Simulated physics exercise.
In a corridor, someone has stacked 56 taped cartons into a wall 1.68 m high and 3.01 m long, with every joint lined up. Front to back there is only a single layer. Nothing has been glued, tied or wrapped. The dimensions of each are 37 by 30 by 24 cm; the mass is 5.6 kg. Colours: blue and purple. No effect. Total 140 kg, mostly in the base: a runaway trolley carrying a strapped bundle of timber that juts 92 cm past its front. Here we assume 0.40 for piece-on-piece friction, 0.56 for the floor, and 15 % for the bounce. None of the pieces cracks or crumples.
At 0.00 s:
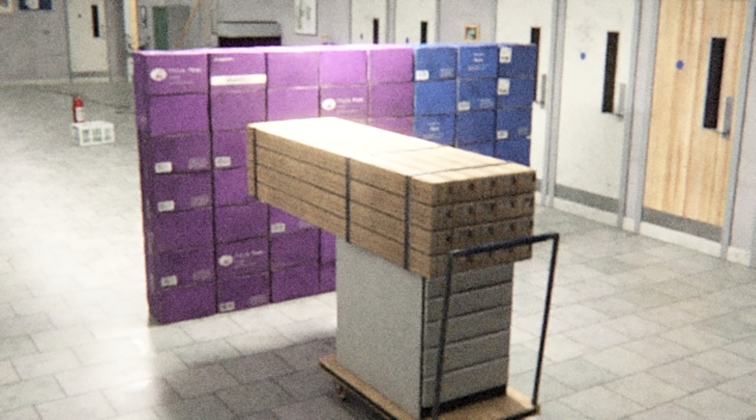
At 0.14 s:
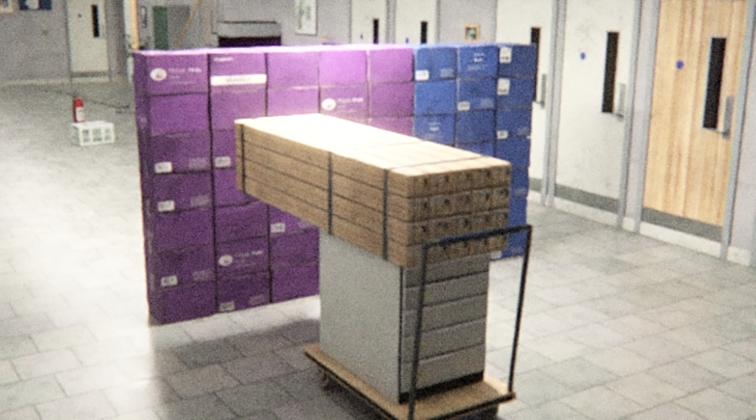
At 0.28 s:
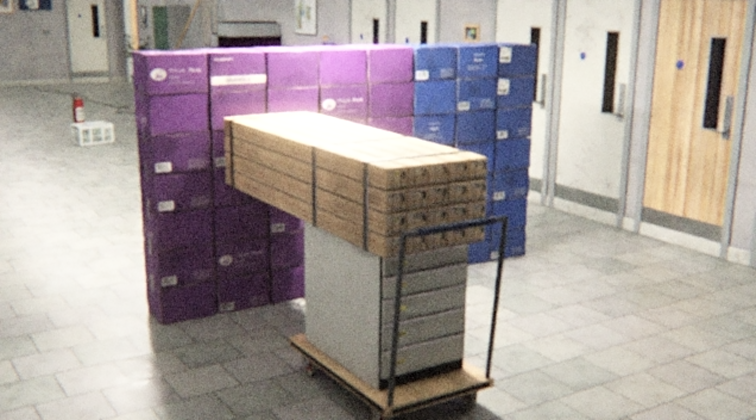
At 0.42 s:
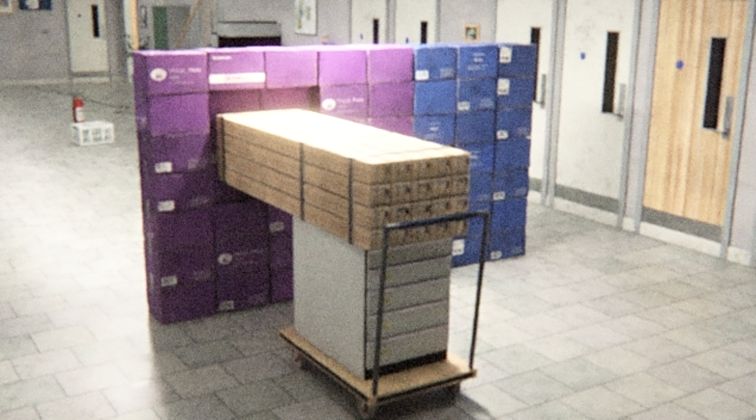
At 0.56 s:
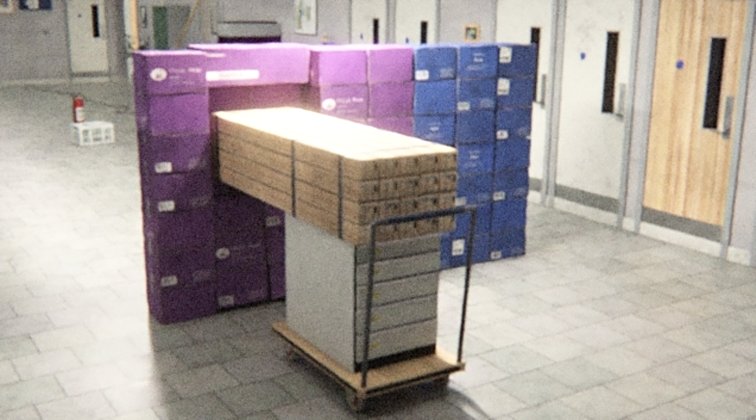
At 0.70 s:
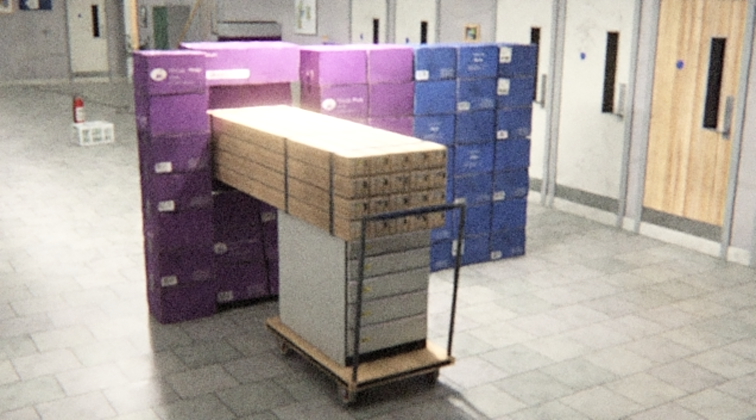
Long brown boxes on a wheeled trolley moving leftward into a wall of purple and blue cartons, pushing some purple ones backward.
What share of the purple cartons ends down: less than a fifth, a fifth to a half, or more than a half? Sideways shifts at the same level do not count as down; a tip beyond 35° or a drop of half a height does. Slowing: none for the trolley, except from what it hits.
The share is a fifth to a half.
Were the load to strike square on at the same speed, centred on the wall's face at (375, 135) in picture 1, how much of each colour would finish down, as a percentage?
Result - purple: 40 %; blue: 0 %.
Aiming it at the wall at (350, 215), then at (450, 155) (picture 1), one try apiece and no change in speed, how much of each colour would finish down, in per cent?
For purple it's 50 then 0 per cent, for blue 0 then 70 per cent.
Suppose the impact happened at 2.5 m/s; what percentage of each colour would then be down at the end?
Down at the end: Purple 20 per cent, blue 0 per cent.
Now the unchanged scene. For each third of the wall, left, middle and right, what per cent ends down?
70, 0 and 0 per cent, from left to right.
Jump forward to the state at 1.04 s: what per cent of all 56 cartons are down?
5 per cent at that moment.
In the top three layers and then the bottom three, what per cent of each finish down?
Top 20 per cent versus bottom 20 per cent.
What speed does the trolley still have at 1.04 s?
Close to 0.5 m/s at that moment.
Around 1.04 s, load 47 cm past the wall's line, still rolling; 4 of the 35 purple cartons down (4 of 56 in all colours); top purple carton unmoved.
Around 1.42 s, load 66 cm past the wall's line, still rolling; 14 of the 35 purple cartons down (14 of 56 in all colours); top purple carton unmoved.
Finally (2.7 s), load 1.08 m past the wall's line, still rolling; 14 of the 35 purple cartons down (14 of 56 in all colours); top purple carton unmoved; top blue carton unmoved. That is 40 per cent. Seen by the last camera, middles, top purple carton near (170, 72), top blue carton near (466, 61).
